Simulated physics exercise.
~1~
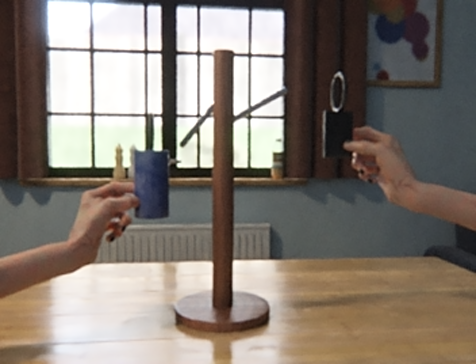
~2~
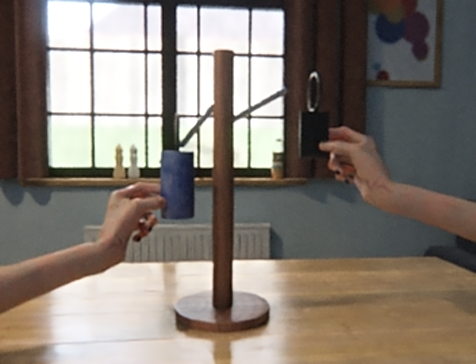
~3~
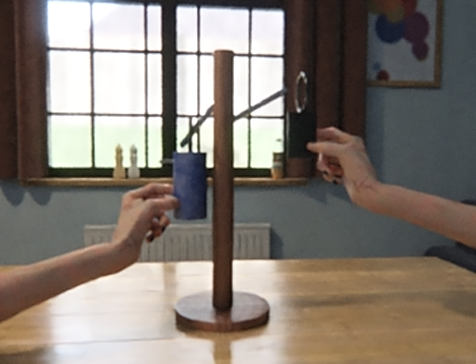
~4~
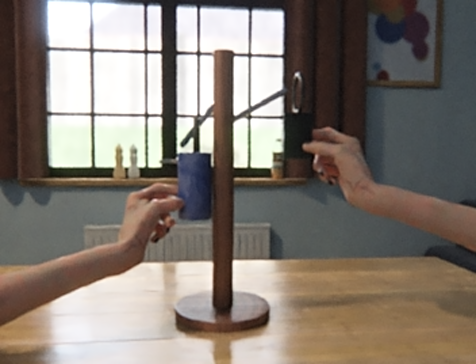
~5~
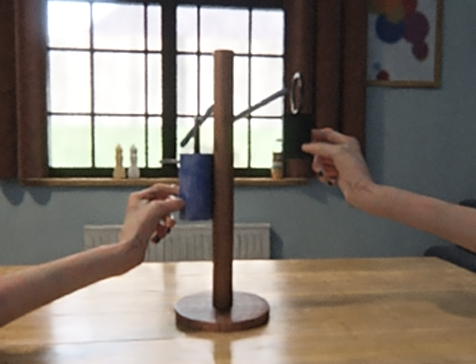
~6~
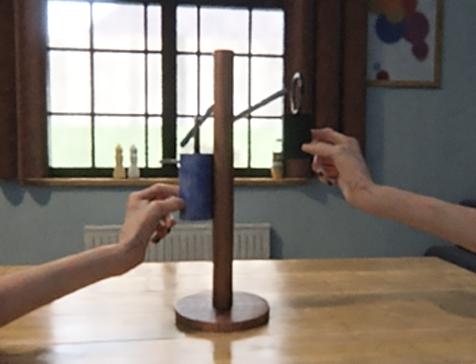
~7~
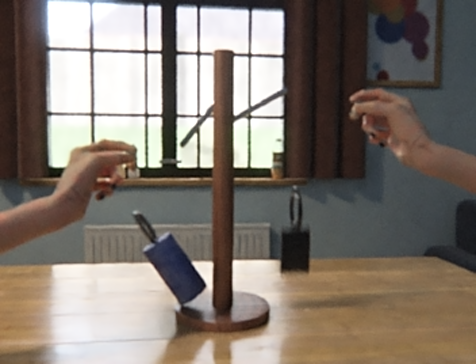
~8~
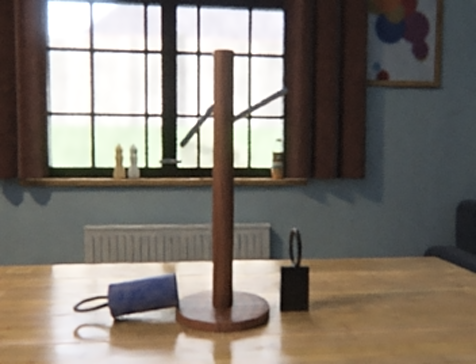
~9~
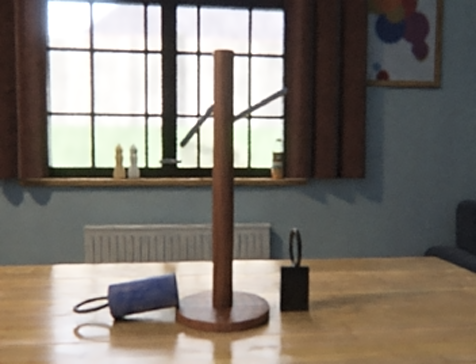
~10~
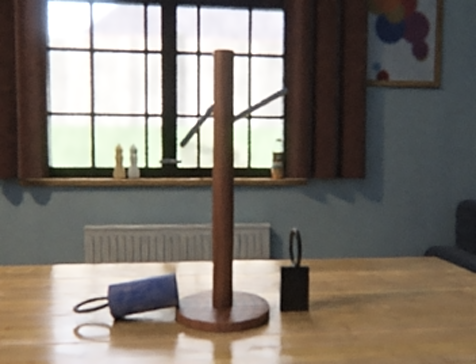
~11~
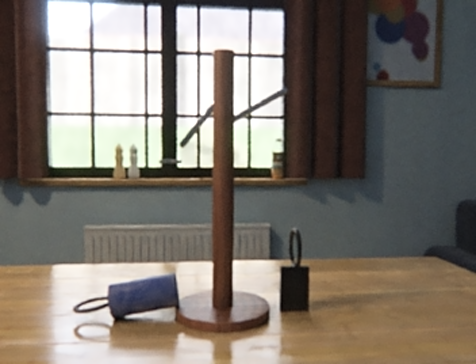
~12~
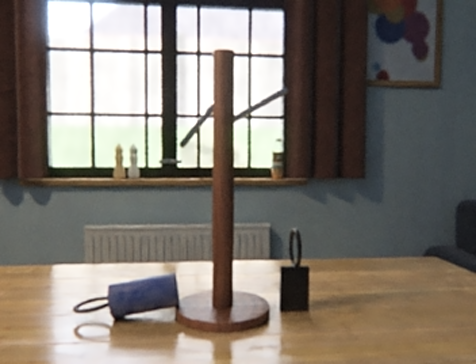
We see two hands bring a blue lantern from the left and a black tag from the right toward a wooden peg stand, then let go; both drop to the table, the lantern tipping onto its side and the tag landing upright.
